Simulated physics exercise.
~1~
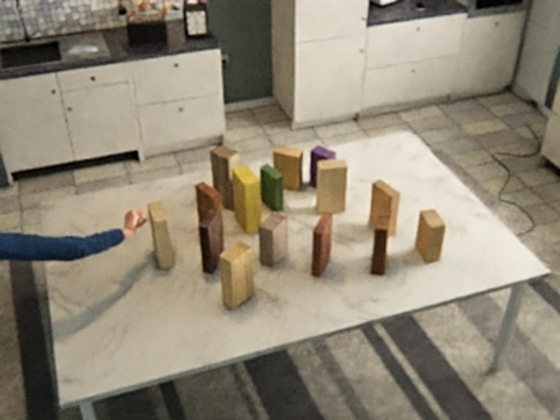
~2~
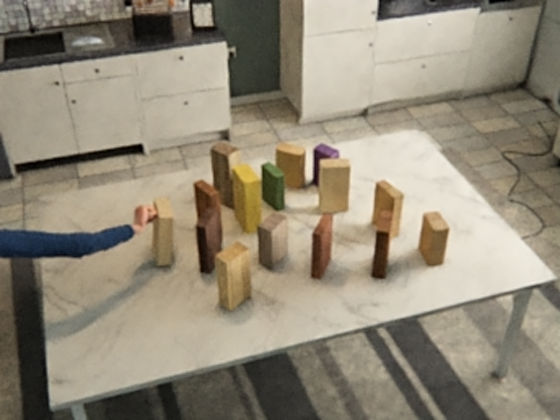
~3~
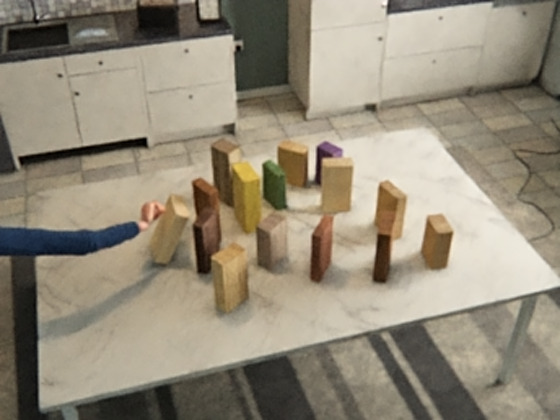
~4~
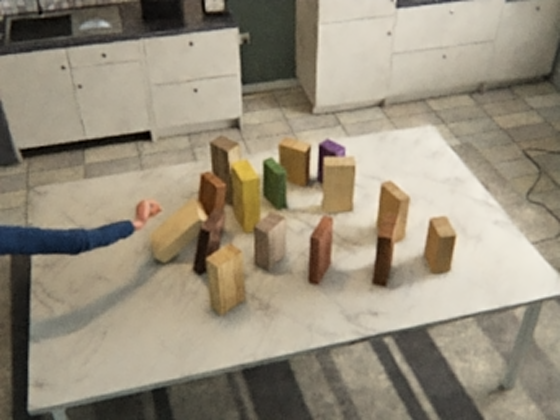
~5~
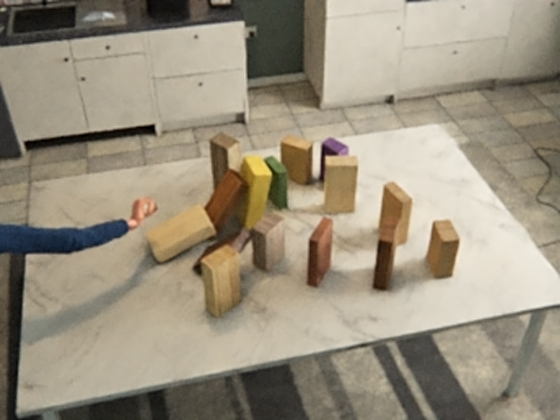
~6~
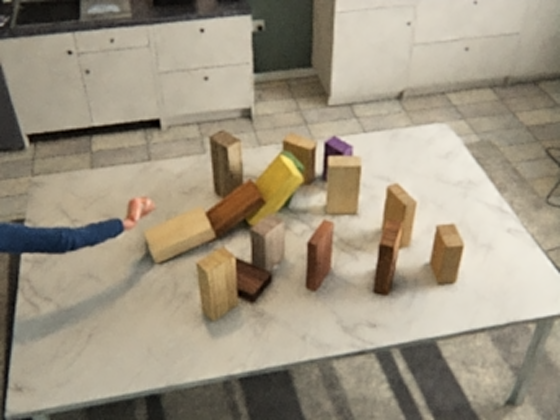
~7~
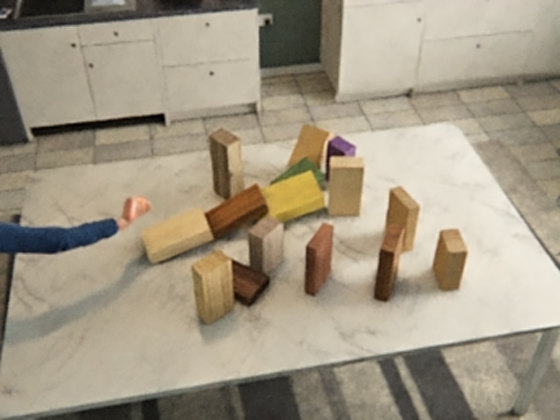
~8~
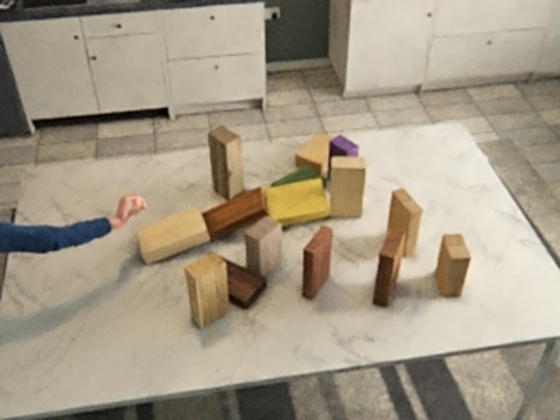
The clip opens on a pale marble-patterned table crowded with upright wooden blocks, while a blue-sleeved arm reaches in from the left toward a light wooden one. The finger pushes that block, which leans right and falls against two darker brown blocks behind it. Both brown blocks tip over, and one knocks into the yellow block. The yellow block leans into the green block, and both topple to the right. A tan block behind them tips too, coming to rest beside the purple block, which stays standing along with the remaining blocks.
